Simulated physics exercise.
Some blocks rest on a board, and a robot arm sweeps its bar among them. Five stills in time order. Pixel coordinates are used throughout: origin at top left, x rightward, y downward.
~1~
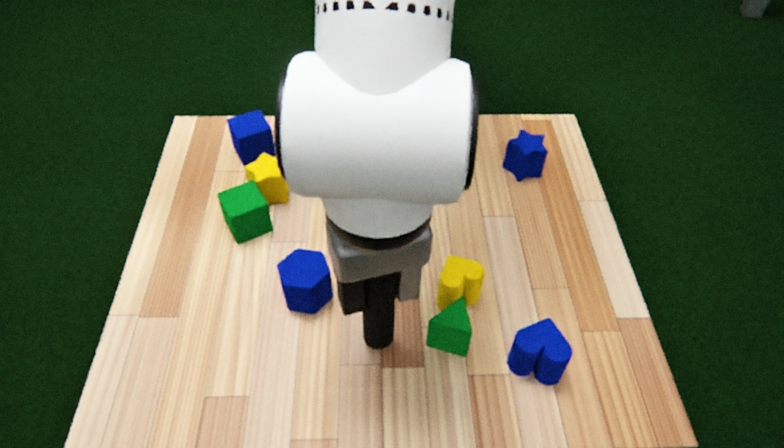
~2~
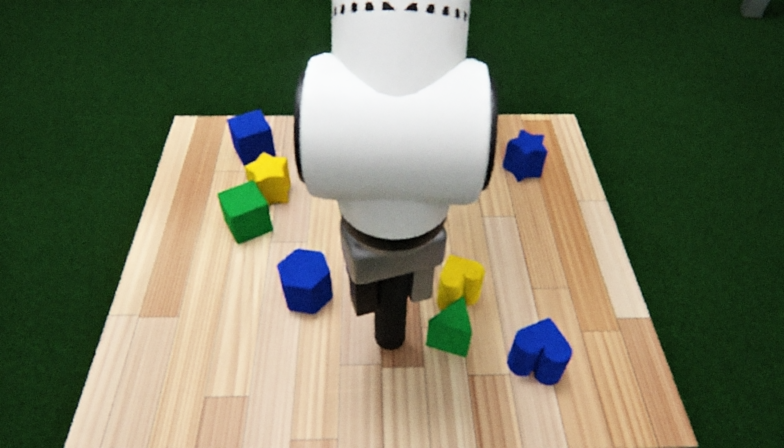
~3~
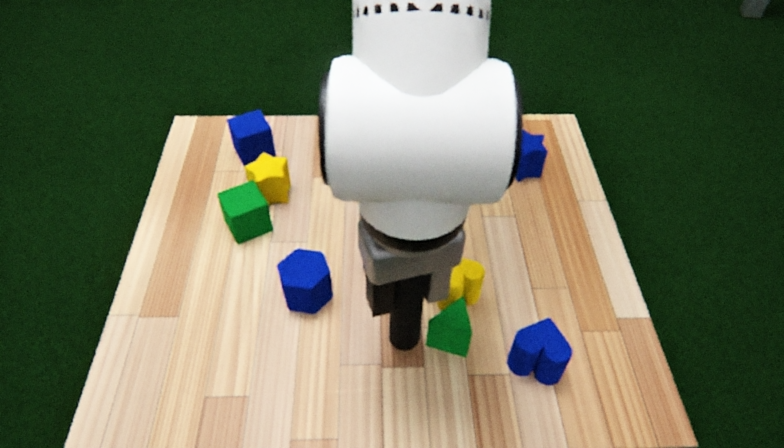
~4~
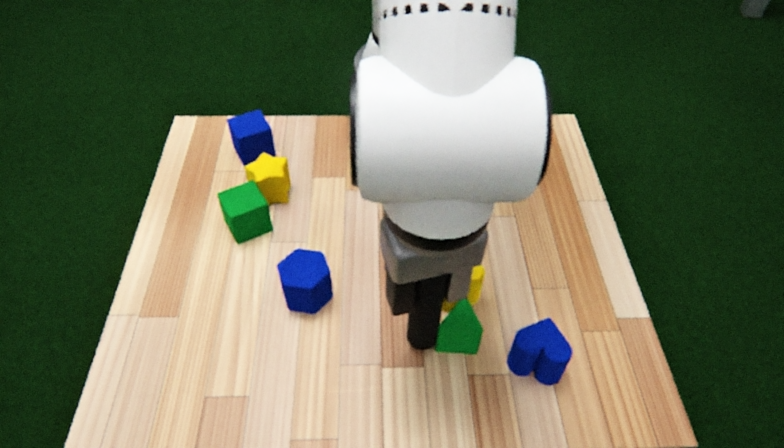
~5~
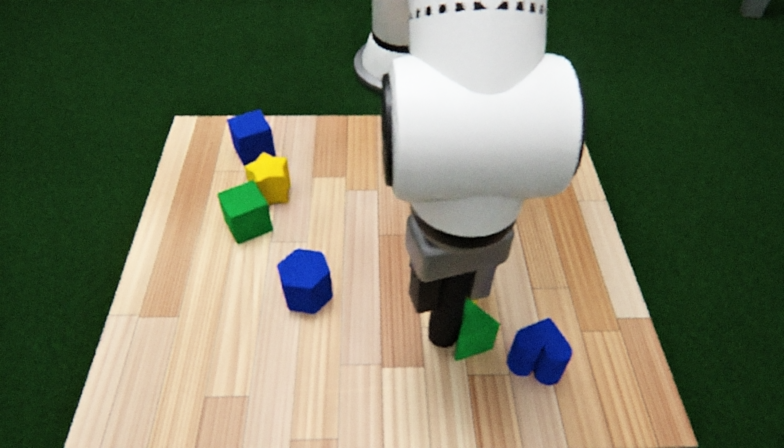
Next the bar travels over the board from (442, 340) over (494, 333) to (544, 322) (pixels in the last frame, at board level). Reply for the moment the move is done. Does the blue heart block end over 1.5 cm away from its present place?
No.
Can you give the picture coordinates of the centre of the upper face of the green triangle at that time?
The middle of its upper face will lie at (582, 309).
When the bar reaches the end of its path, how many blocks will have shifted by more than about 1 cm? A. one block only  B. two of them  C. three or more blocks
Answer: A.
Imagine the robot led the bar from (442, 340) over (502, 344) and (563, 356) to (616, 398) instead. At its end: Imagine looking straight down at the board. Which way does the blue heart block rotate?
Its spin: Clockwise.
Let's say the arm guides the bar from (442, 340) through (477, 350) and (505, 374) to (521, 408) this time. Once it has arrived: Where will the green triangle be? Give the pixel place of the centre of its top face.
Located at (525, 319).
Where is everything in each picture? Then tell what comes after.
The first frame shows bar tip at (379, 336); block tops, yellow heart block at (461, 270); green triangle at (455, 316); blue heart block at (545, 340).
The second frame shows bar at (390, 337); blocks unchanged.
The third frame shows bar at (404, 337); blocks unchanged.
The fourth frame shows bar at (422, 337); green triangle at (462, 317).
The fifth frame shows bar at (443, 335); yellow heart block hidden; green triangle at (476, 319); blue heart block at (545, 340).
What follows on the original path. One third of the way, bar at (479, 330); green triangle at (513, 316).
Two thirds of the way, bar at (514, 324); green triangle at (550, 309); blue heart block at (549, 343).
At the end, bar at (546, 316); yellow heart block in place; green triangle at (582, 309), turned 25° clockwise; blue heart block at (550, 343).
